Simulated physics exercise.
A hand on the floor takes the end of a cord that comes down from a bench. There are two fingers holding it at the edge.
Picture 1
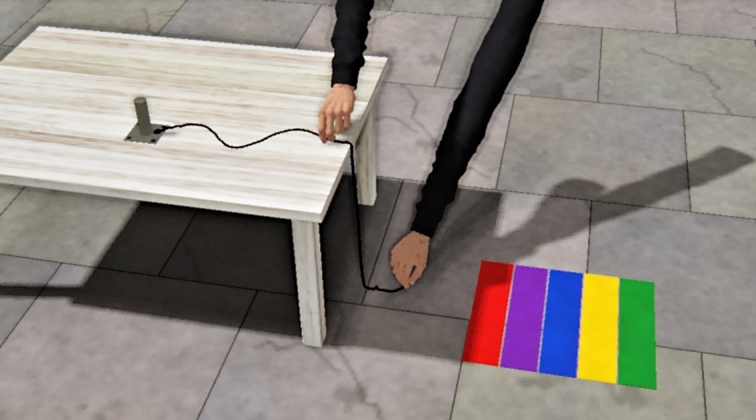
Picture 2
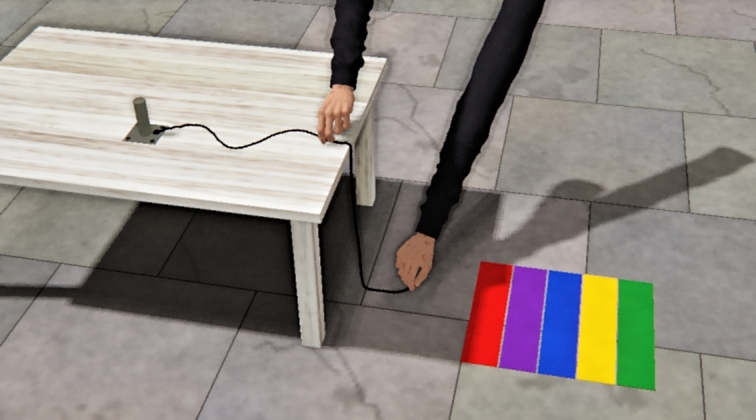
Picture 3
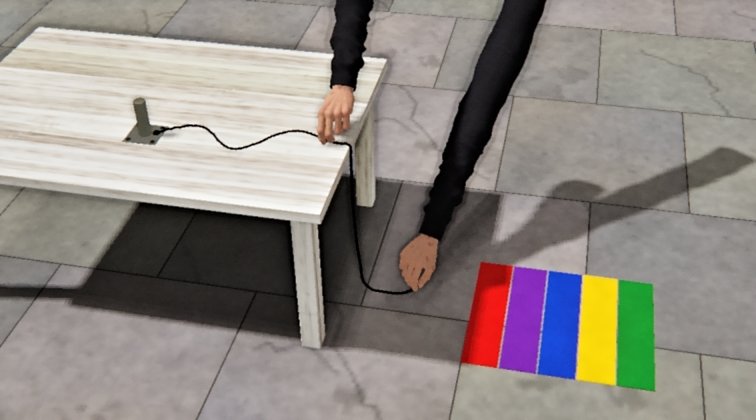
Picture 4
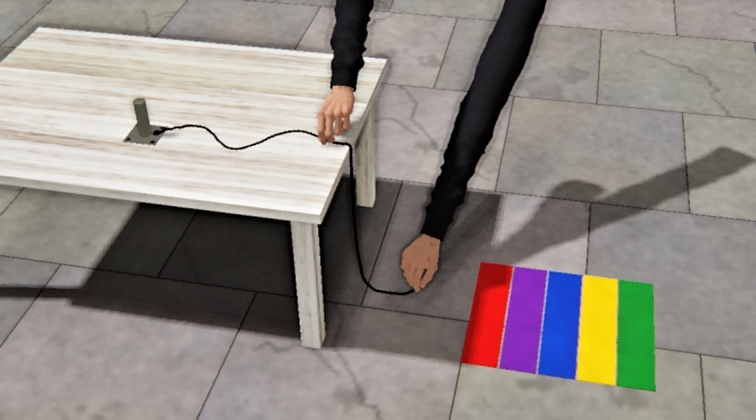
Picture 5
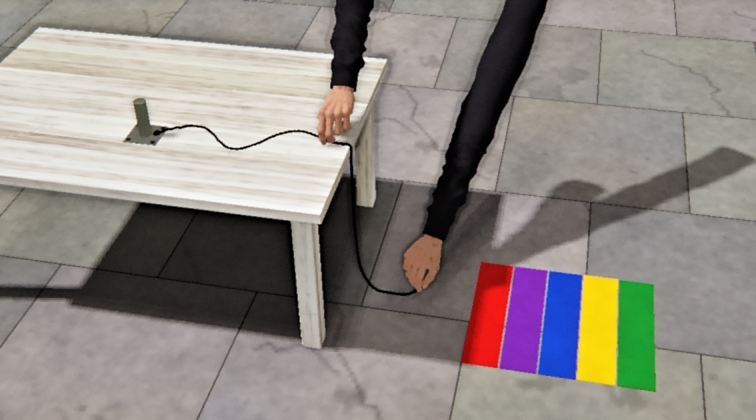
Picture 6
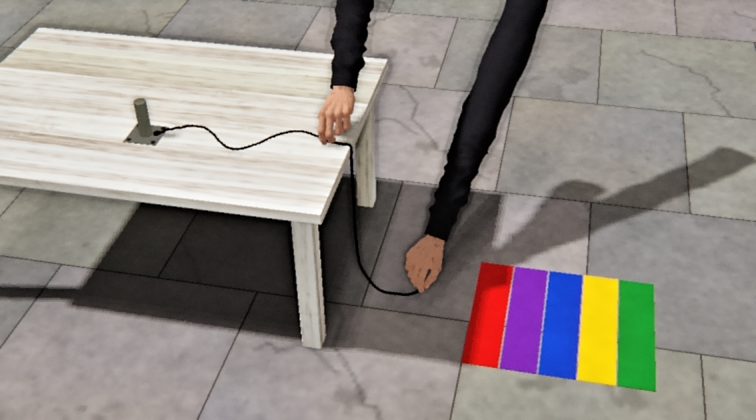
To begin with, one hand rests at the edge of a pale wooden table while another, near the floor, holds the end of a dark cord hanging down, left of red, purple, blue, yellow and green stripes. The lower hand then shifts slightly right with the cord end, while the upper hand stays put.
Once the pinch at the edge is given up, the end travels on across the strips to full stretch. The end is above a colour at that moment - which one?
The blue one.
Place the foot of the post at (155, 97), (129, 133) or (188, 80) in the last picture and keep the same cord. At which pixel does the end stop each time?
About (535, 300), (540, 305) and (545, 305).
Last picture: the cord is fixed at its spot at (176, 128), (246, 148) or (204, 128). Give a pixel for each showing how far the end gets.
It would sit near (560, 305) the first time, (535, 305) the second and (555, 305) the third.
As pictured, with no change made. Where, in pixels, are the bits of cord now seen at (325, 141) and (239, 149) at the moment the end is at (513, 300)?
The first ends at (353, 159) and the second at (265, 139).
Soon after, end near (512, 300); over purple.
After that, end near (546, 304); over blue.
At the stop, end near (566, 307); over blue. It gets as far as the blue strip.
